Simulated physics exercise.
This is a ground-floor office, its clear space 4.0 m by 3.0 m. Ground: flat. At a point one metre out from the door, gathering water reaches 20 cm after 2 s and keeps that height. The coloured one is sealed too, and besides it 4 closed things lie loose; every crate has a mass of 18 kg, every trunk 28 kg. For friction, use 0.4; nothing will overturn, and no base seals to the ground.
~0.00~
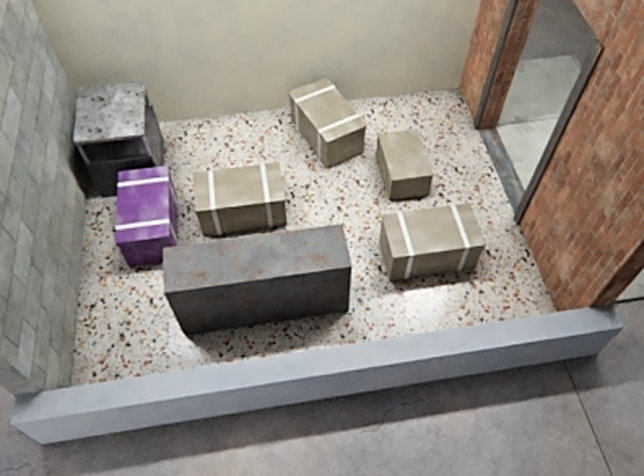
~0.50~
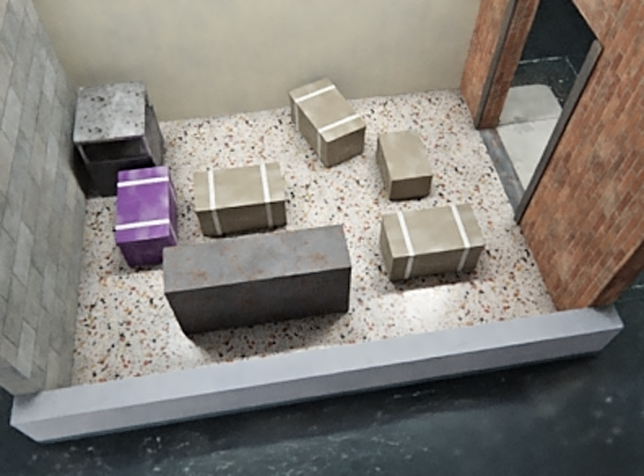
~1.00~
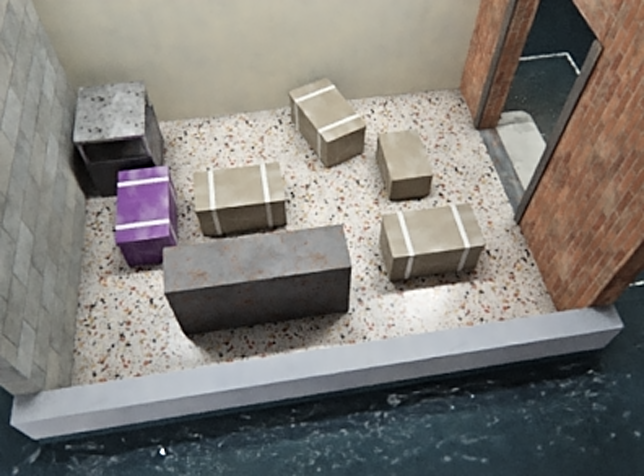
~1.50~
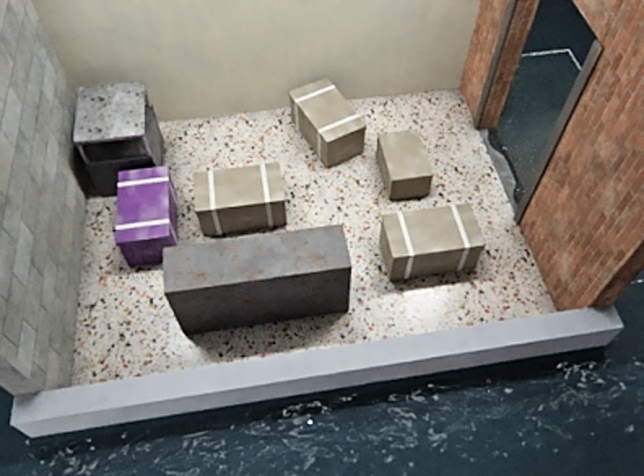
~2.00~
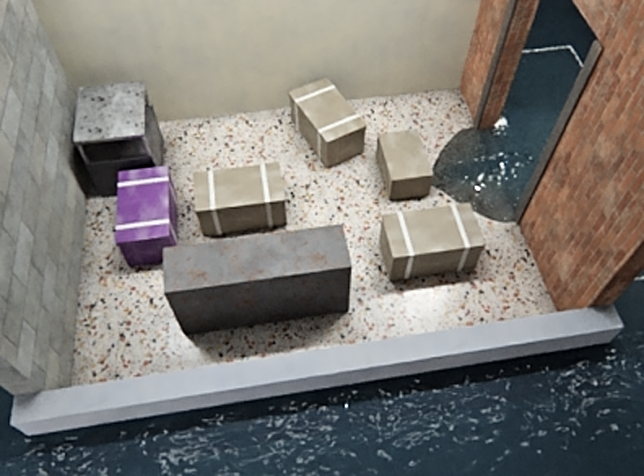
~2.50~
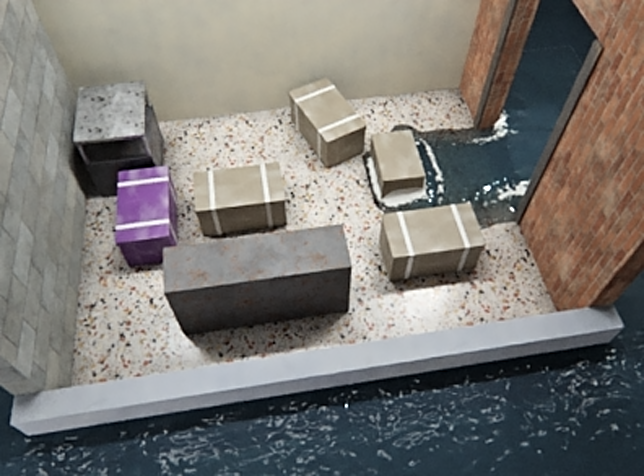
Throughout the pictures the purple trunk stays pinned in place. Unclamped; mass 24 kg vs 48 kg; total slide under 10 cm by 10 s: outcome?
It is going to need more than either figure.
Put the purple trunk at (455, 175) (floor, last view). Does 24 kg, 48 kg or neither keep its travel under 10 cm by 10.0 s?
So neither weight works.
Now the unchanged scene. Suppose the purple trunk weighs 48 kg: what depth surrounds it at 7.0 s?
Around 9 cm.
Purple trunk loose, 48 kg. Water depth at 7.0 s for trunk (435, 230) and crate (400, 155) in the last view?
Close to 5 and 12 centimetres.
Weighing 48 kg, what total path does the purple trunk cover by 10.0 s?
The total path comes to around 50 cm.
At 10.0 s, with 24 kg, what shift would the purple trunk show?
About 80 cm off its spot.
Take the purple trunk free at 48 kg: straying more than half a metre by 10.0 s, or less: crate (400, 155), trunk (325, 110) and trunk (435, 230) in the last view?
Beyond, beyond, below.
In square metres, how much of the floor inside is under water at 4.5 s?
At that time the wet patch spans about 8.0 m2.
After 3.5 s the purple trunk would be 0 cm from its start with 24 kg and 0 cm from its start with 48 kg; 0 cm of water round it then.
After 4.5 s the purple trunk would be 6 cm from its start with 24 kg and 1 cm from its start with 48 kg; 3 cm of water round it then.
After 7.0 s the purple trunk would be 45 cm from its start with 24 kg and 1 cm from its start with 48 kg; 9 cm of water round it then.
After 10.0 s the purple trunk would be 81 cm from its start with 24 kg and 49 cm from its start with 48 kg; 14 cm of water round it then.
